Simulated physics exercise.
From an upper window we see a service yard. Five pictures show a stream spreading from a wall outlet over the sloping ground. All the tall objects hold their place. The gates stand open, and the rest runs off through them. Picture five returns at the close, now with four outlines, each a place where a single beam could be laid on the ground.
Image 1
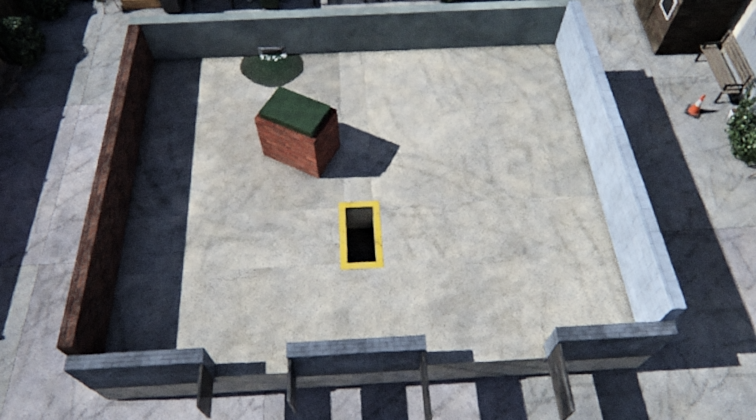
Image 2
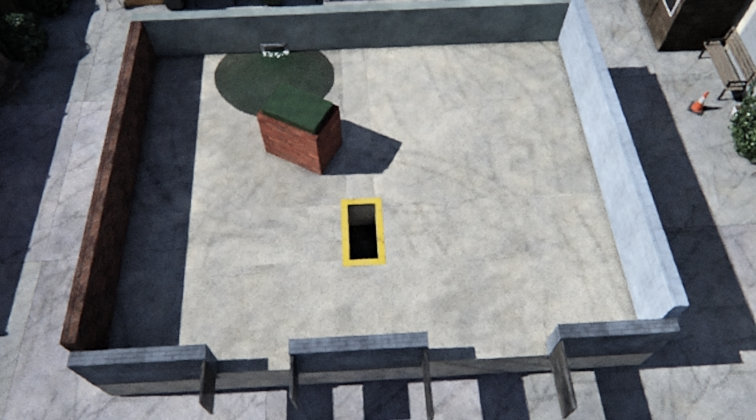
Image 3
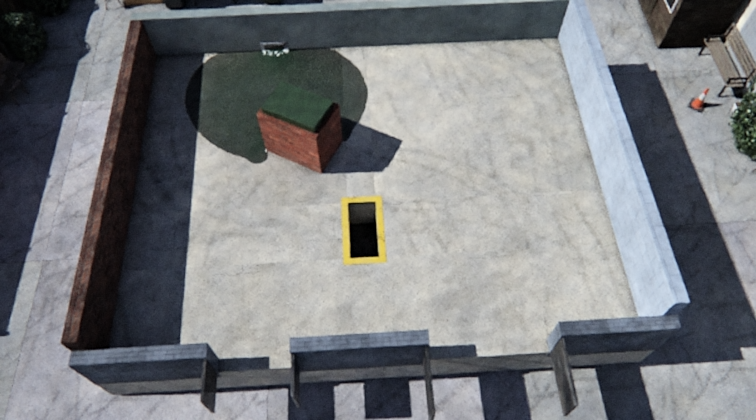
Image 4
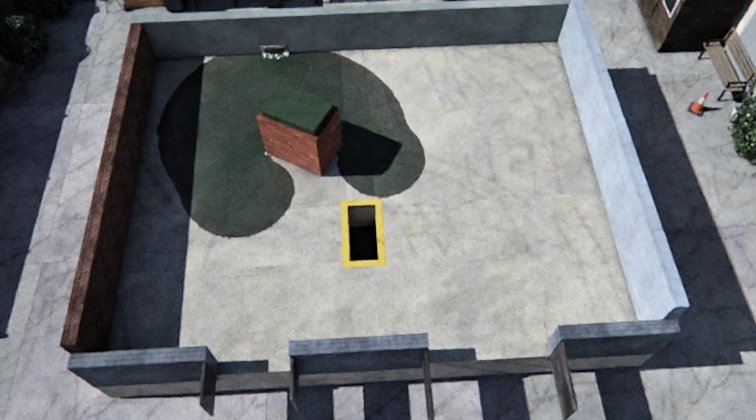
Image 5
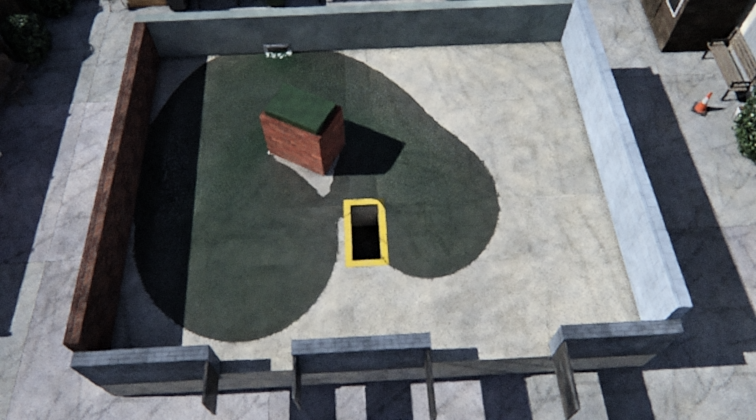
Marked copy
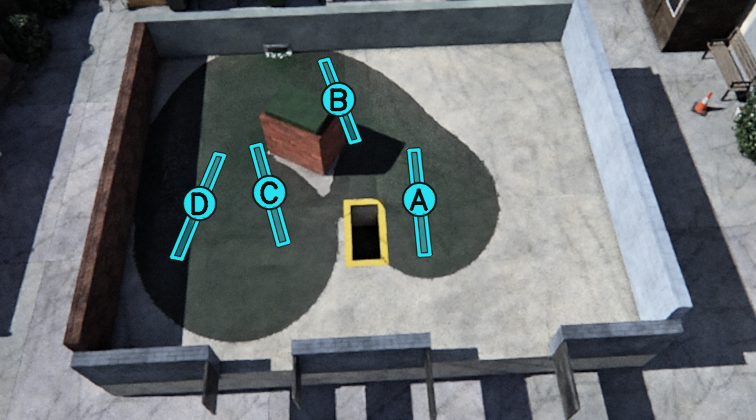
In the video, dark green water spreads from an outfall at the back wall of a walled yard, flows around both sides of a brick block, and reaches the yellow-edged gully, while the surrounding objects stay still.
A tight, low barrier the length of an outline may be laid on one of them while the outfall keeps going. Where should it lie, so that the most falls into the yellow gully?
Choose A.
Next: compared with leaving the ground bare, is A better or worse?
Spot A is better.
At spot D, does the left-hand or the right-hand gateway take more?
The right one.
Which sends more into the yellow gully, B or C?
Here it is spot C.
On the marked copy, A from (424, 254) to (413, 150); B from (324, 60) to (355, 141); C from (256, 145) to (283, 243); D from (176, 258) to (219, 154).
If A is chosen, about 17 % of the stream runs into the yellow gully, about 80 % out by the gates.
If B is chosen, about 7 % of the stream runs into the yellow gully, about 88 % out by the gates.
If C is chosen, about 11 % of the stream runs into the yellow gully, about 87 % out by the gates.
If D is chosen, about 9 % of the stream runs into the yellow gully, about 88 % out by the gates.
